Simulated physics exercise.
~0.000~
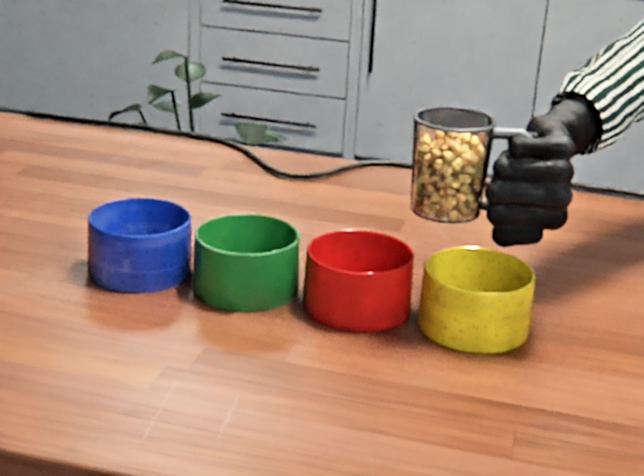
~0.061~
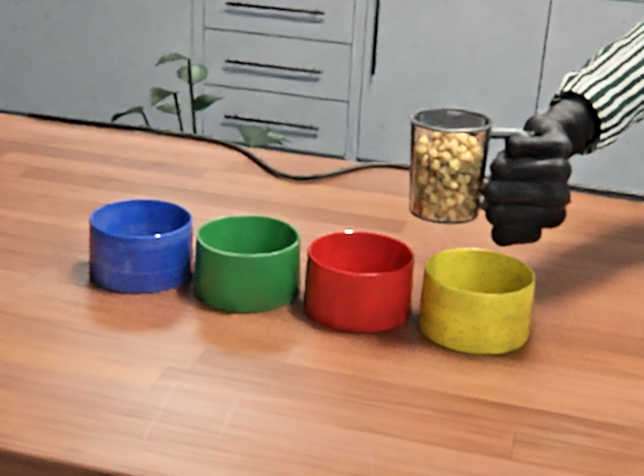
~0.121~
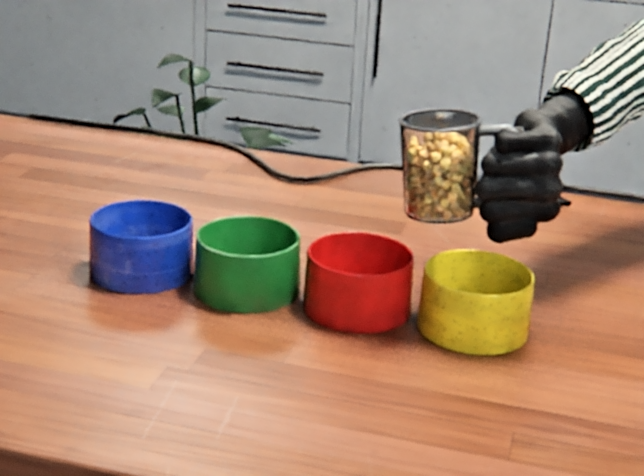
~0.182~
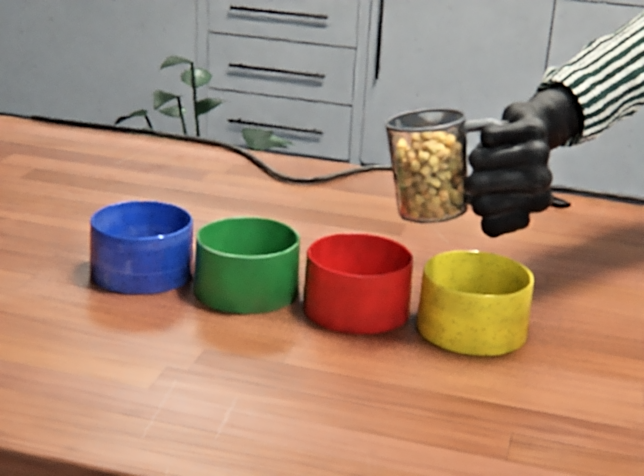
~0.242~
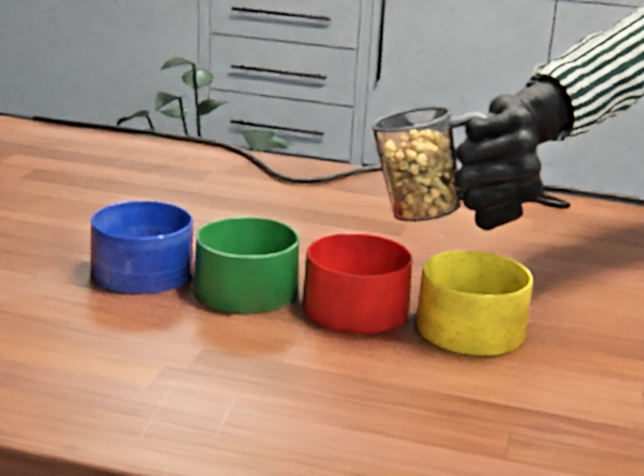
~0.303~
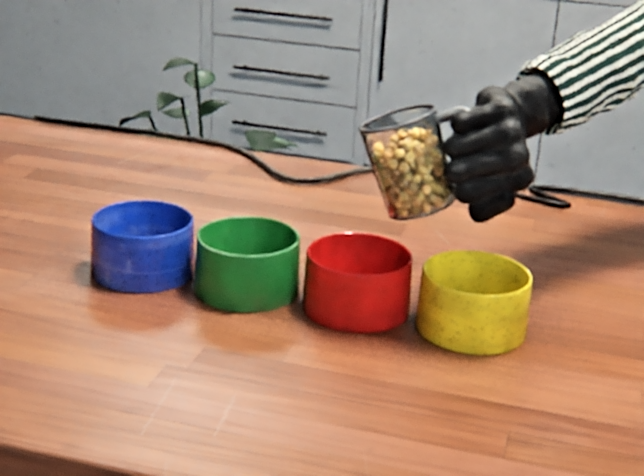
In this clip, a black-gloved hand in a striped sleeve holds a clear cup of chickpeas above a row of blue, green, red and yellow dishes, then moves it a short way left while gradually tilting it leftward.
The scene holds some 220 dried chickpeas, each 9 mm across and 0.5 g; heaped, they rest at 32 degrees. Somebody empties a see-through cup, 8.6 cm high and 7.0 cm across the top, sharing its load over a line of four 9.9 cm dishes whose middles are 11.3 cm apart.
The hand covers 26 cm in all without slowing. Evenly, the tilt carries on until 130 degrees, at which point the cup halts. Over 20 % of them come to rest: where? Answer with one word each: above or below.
Red below, blue above, green below, yellow below, counter below.
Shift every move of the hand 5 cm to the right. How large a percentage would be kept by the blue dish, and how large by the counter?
Result - blue 10 / counter 20.
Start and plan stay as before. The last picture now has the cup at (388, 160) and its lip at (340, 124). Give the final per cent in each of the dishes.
Per cent kept: Red 0; blue 100; green 0; yellow 0.
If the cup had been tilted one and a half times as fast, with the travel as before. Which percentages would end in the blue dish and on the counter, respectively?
Result - blue: 0; counter: 0.
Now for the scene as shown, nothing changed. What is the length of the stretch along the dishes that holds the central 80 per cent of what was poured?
Roughly 8 cm.
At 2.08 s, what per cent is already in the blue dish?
Some 85 in a hundred by then.
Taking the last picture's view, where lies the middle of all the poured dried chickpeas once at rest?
(142, 255) or so.
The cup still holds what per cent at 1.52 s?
Roughly 60 percent.
After 1.03 s, tilt 80 degrees; cup holds 100 %.
After 1.52 s, tilt 121 degrees; cup holds 60 %, blue 20 %, green 5 %.
Then, at 2.08 s, tilt 130 degrees; cup holds 0 %, blue 85 %, green 5 %.
At rest (2.4 s), red 0 %, blue 85 %, green 5 %, yellow 0 %, counter 10 %.
